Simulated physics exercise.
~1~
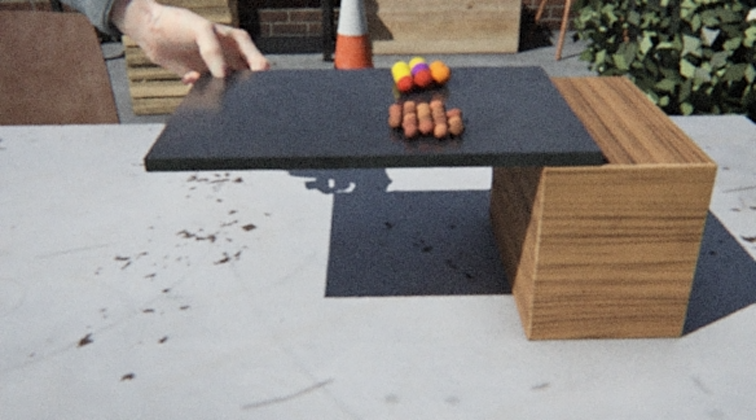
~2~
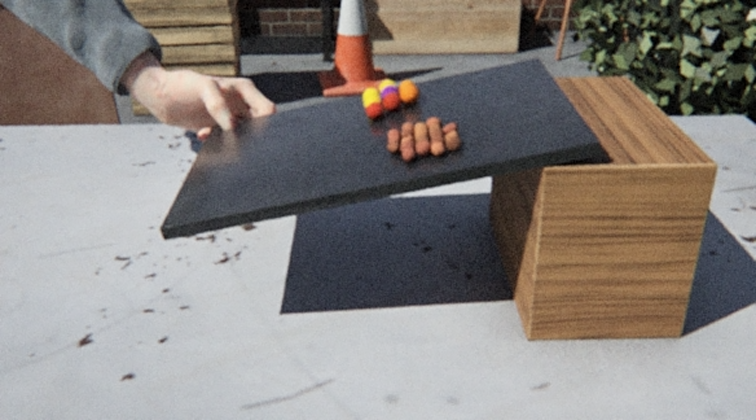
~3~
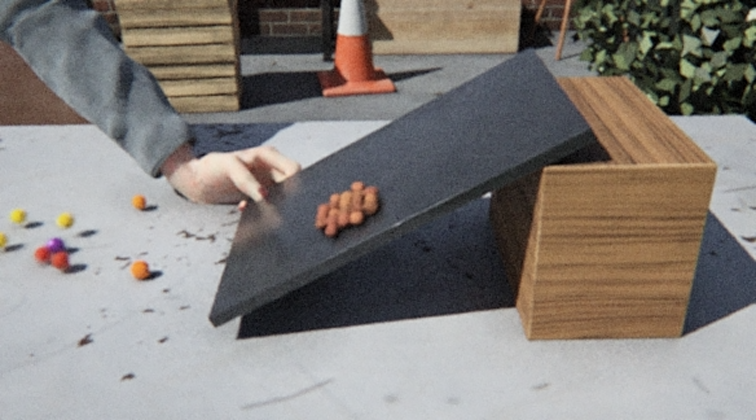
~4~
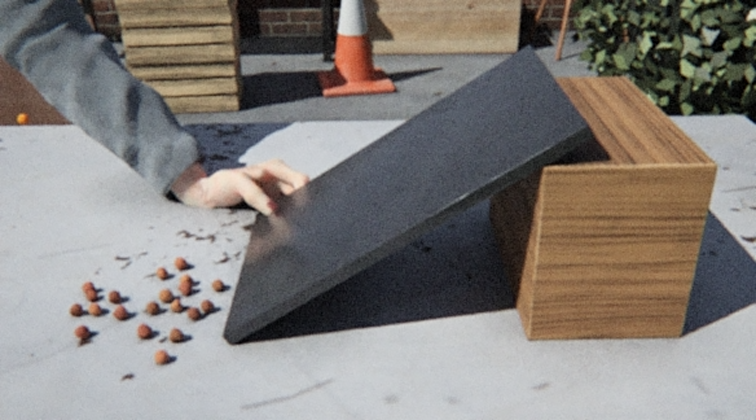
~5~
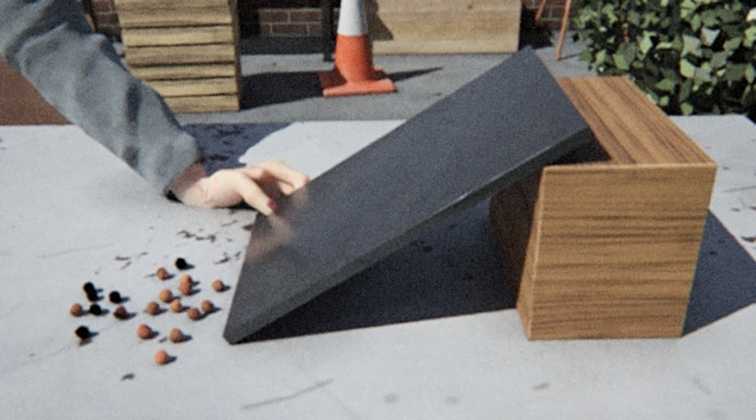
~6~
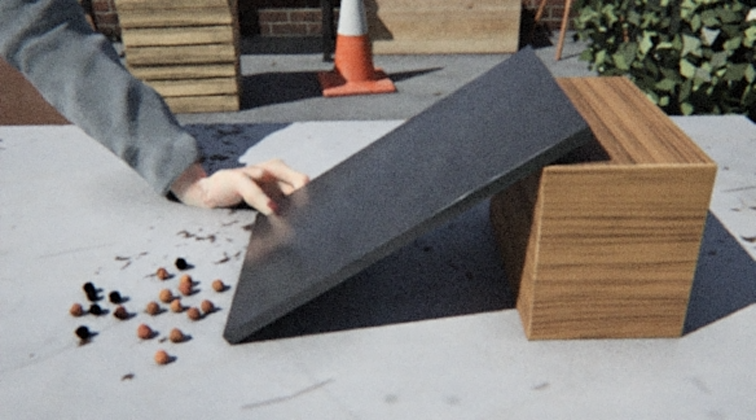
A hand lowers a dark board, and colourful balls roll away while brown pieces scatter nearby.
